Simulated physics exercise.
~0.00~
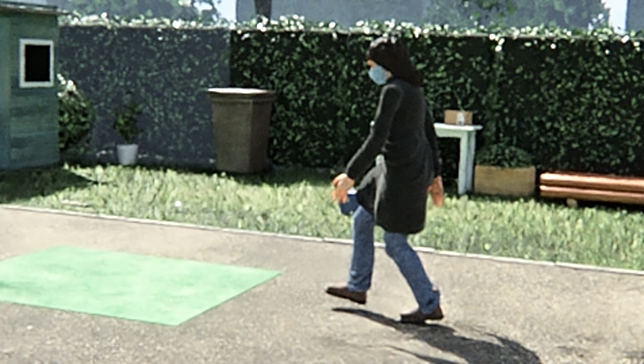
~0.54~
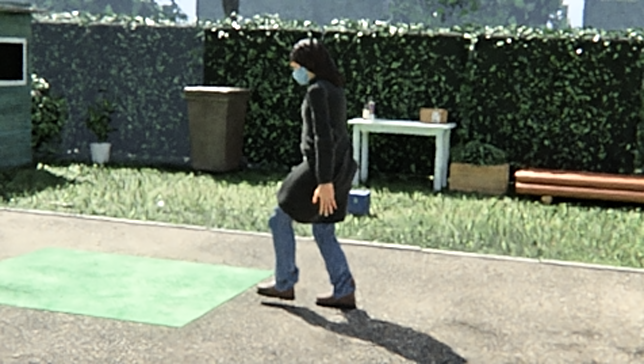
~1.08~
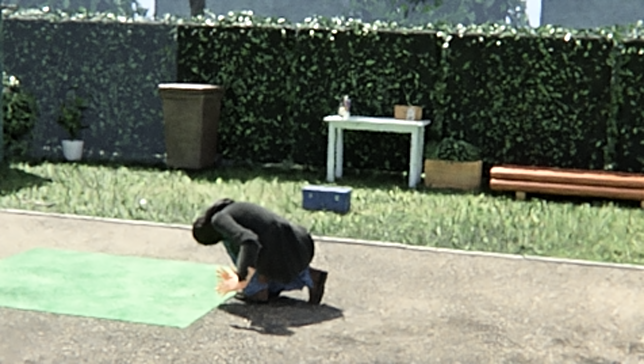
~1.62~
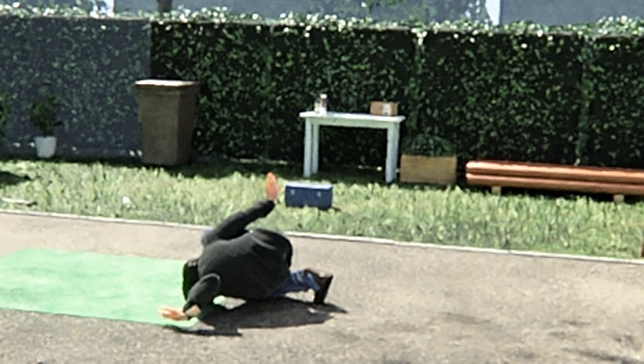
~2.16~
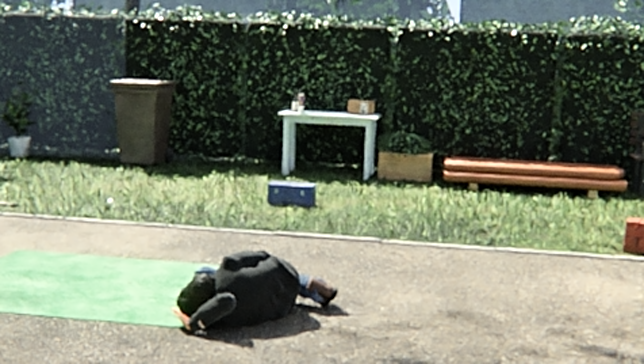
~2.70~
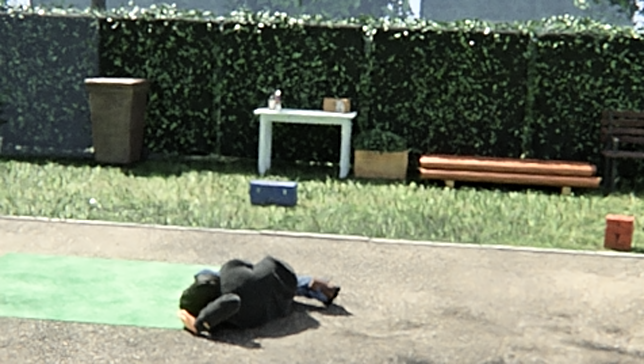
A shopper in a dark coat, blue jeans, a head covering and a face mask walks left across a paved path towards a green mat, while the view drifts slowly sideways. Behind are grass, a tall hedge, a white table, a bin and a blue box. Near the mat, the shopper drops low, folding forward over bent knees with hands near its edge. The body tips down onto the pavement as one arm swings up behind. The shopper then curls onto the ground and lies still, head and hands by the mat's edge, chest and hips short of it.
